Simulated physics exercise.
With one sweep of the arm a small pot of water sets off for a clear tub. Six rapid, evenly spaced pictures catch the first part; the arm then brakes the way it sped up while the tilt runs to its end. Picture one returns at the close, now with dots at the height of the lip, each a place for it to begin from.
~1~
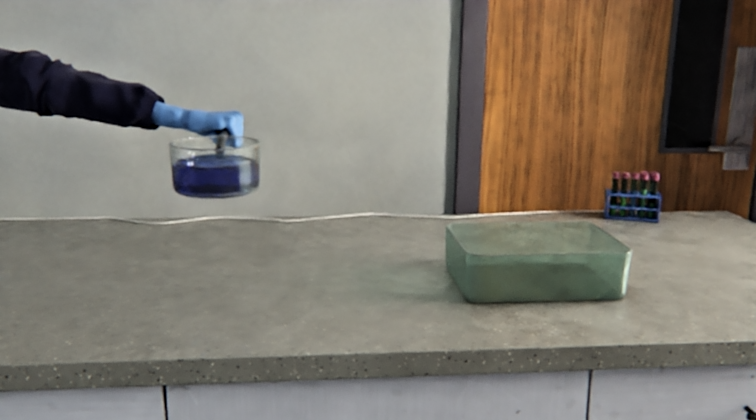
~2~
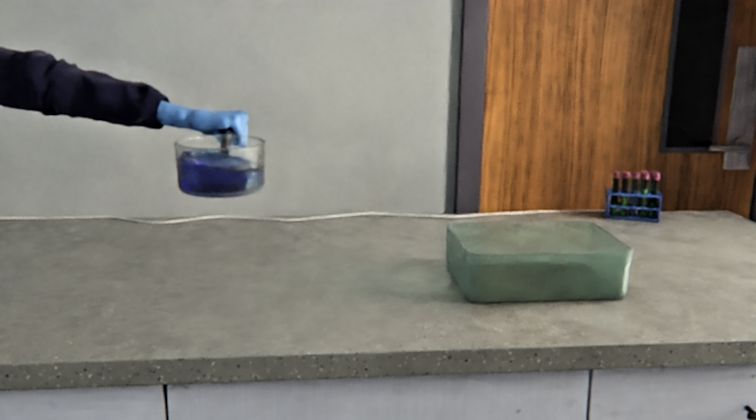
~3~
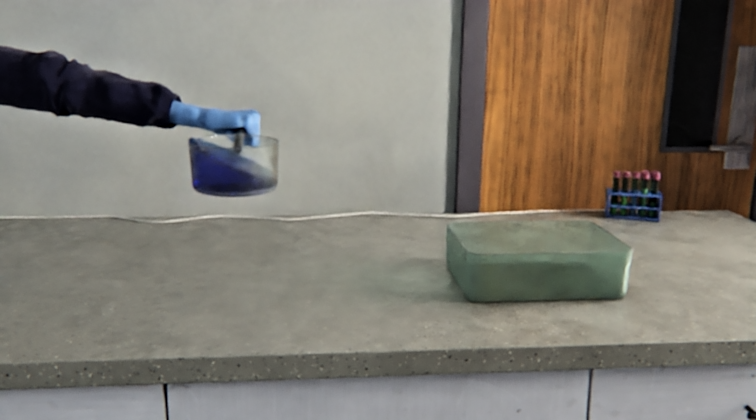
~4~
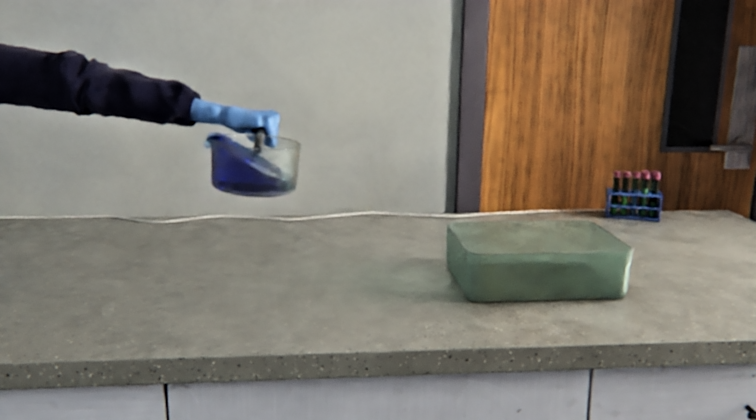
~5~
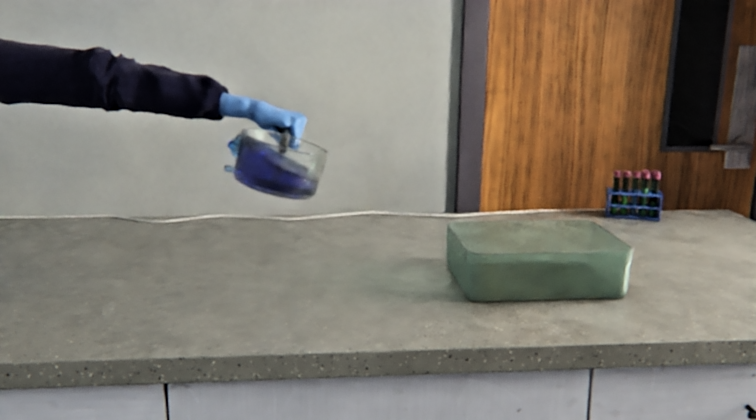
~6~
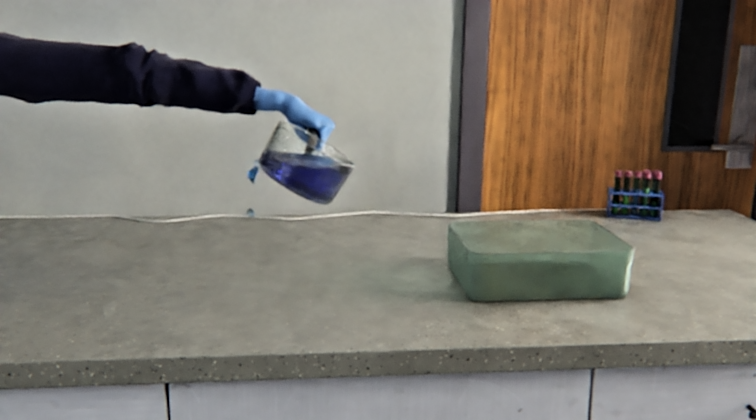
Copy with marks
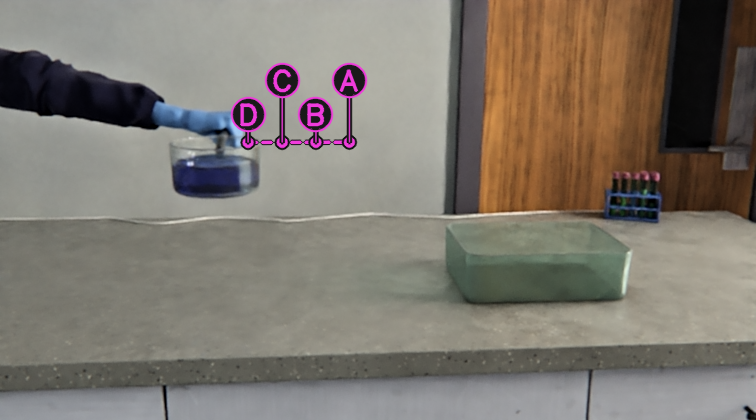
A blue-gloved hand swings a clear pot of blue liquid right, sloshing some over its left rim.
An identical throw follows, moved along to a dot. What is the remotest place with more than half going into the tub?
The limit is C.
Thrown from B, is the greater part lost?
No, not at all.
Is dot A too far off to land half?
No, that is safe.
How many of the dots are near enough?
Three of them.
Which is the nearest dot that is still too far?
Here it is dot D.
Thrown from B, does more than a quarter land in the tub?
Yes, it does.
In magenta, A at (349, 142); B at (315, 142); C at (282, 142); D at (248, 142).
For dot A, about 75 % lands in the tub, 7 % falls short and 18 % goes beside or beyond.
For dot B, about 73 % lands in the tub, 11 % falls short and 16 % goes beside or beyond.
For dot C, about 62 % lands in the tub, 27 % falls short and 11 % goes beside or beyond.
For dot D, about 30 % lands in the tub, 63 % falls short and 7 % goes beside or beyond.
